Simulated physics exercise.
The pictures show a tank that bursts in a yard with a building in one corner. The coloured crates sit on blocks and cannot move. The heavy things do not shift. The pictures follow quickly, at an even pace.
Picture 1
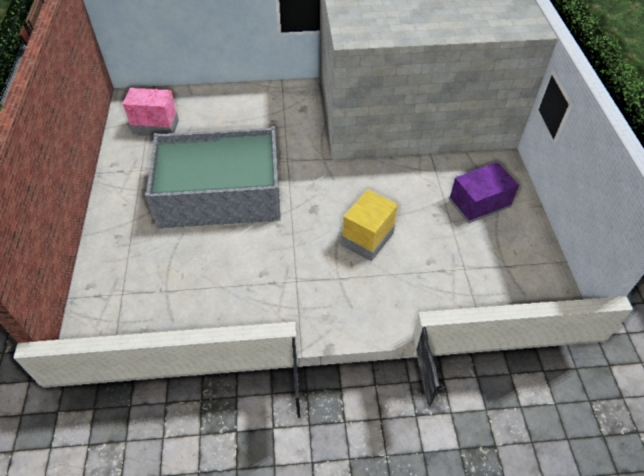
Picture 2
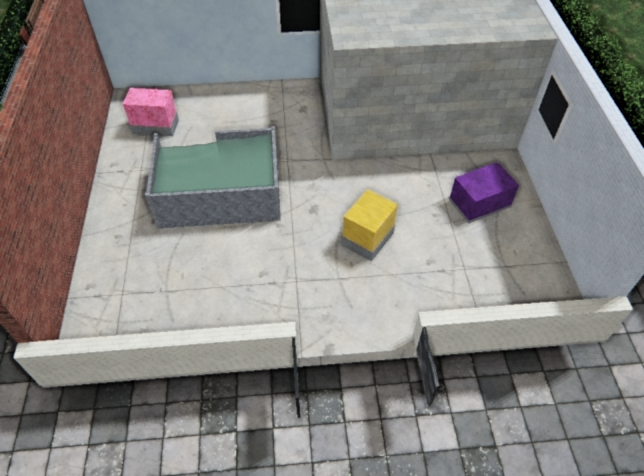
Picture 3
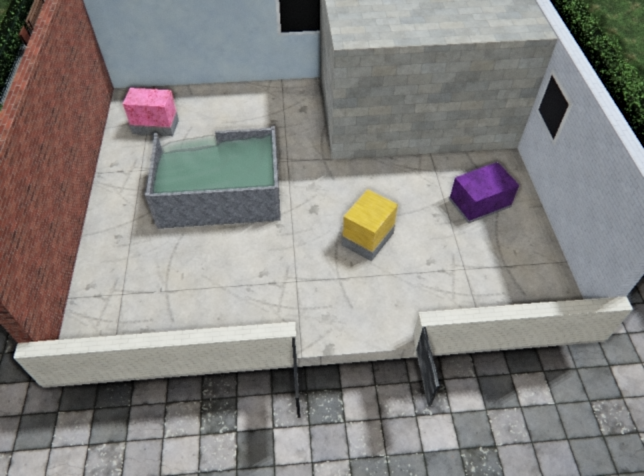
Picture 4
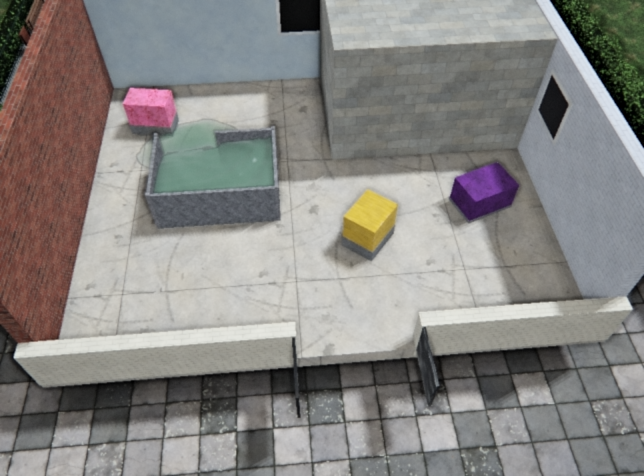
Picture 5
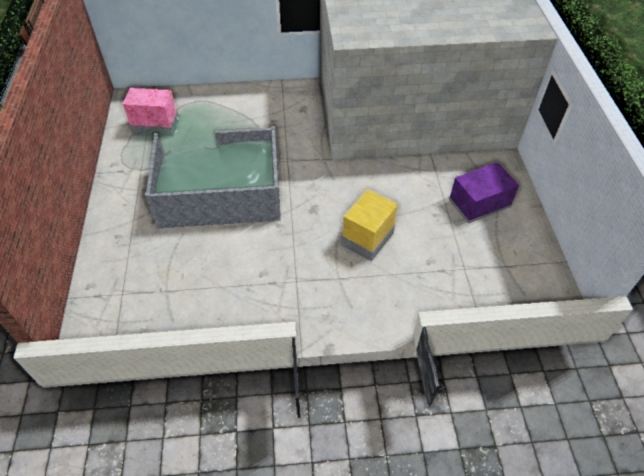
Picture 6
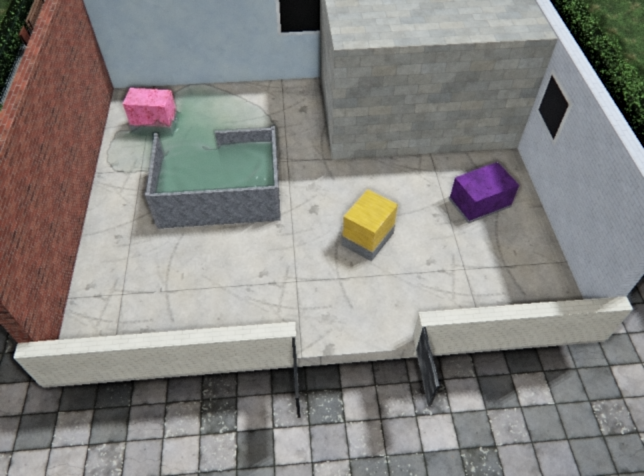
Greenish water sat still in a gray-walled tank in a yard, then a gap opened in the tank's far side and the water poured out, spreading across the paving around the pink block.
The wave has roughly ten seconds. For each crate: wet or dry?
In the end: The yellow crate stays dry; the purple crate stays dry; the pink crate gets wet.
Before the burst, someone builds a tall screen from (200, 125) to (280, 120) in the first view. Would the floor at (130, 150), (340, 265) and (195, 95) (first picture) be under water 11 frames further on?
In that order: Awash, no water, under water.
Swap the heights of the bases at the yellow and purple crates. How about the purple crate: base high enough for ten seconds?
In short: The purple crate is safe.
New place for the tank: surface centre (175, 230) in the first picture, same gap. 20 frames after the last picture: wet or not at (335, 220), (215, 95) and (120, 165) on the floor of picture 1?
In turn: No water, covered, wet.
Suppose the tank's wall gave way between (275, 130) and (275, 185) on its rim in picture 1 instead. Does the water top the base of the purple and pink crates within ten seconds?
Purple takes water, pink keeps dry.
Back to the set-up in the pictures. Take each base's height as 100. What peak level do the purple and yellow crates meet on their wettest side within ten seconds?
In turn 50 and 40 per cent.
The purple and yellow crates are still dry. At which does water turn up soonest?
I say the yellow-painted one.
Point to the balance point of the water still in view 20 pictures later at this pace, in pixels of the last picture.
At about (210, 148).
A moment on, water covers 20 % of the floor; the yellow crate not reached, the purple crate not reached, the pink crate water round its plinth.
Next, water covers 25 % of the floor; the yellow crate not reached, the purple crate not reached, the pink crate water round its plinth.
Then, water covers 45 % of the floor; the yellow crate not reached, the purple crate not reached, the pink crate water round its plinth.
Later, water covers 65 % of the floor; the yellow crate water round its plinth, the purple crate not reached, the pink crate water round its plinth.
In the end, water covers 75 % of the floor; the yellow crate stayed above the water, the purple crate stayed above the water, the pink crate was topped.
